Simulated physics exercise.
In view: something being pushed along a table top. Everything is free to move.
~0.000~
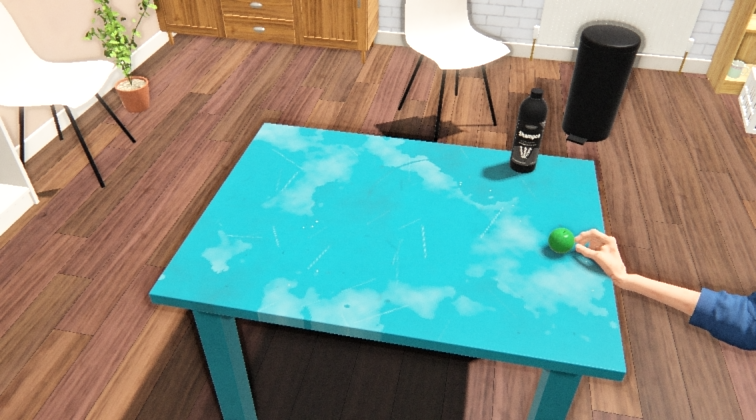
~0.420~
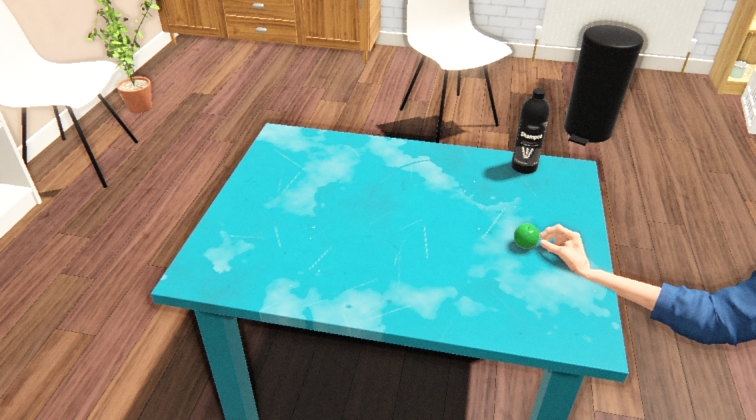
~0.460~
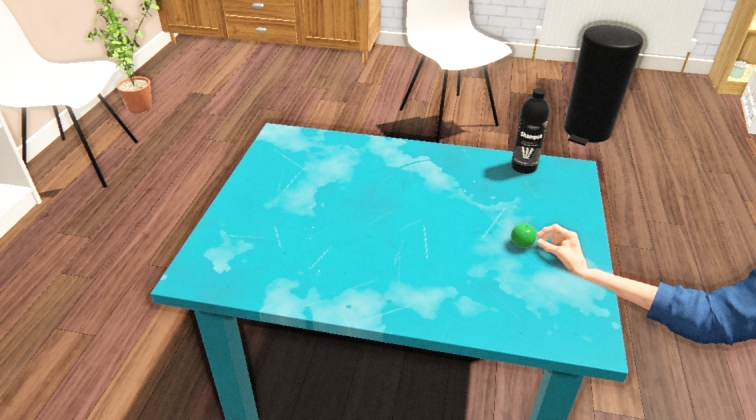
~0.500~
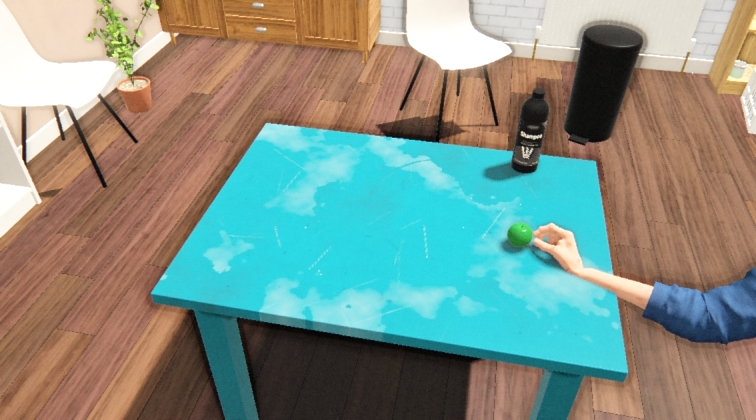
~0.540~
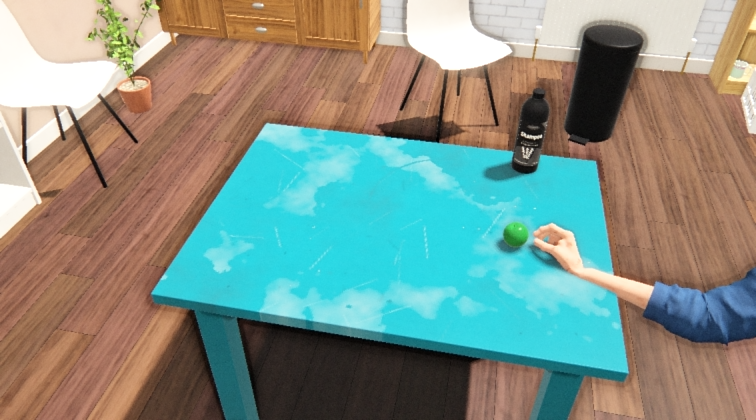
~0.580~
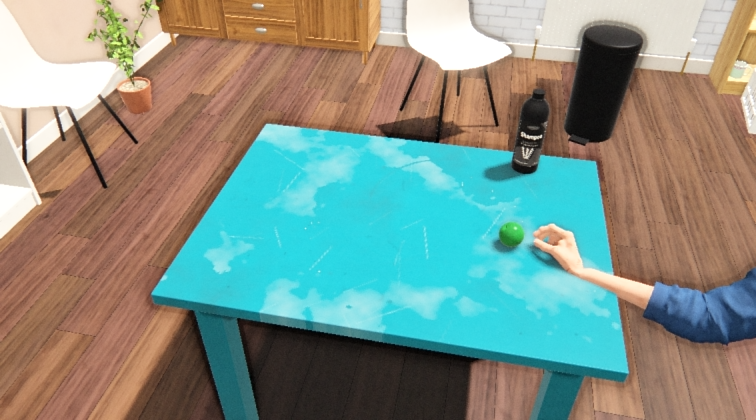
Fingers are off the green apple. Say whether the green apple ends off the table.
The green apple stays on the table.
By 0.78 s, green apple moved about its own width near (493, 232).
By 0.98 s, green apple moved well along near (476, 230).
By 1.28 s, green apple moved well along near (458, 227).
By 1.68 s, green apple moved well along near (442, 225).
When it is over (2.4 s), moved from the start, green apple. End places, in pixels of the last picture, green apple near (438, 225).
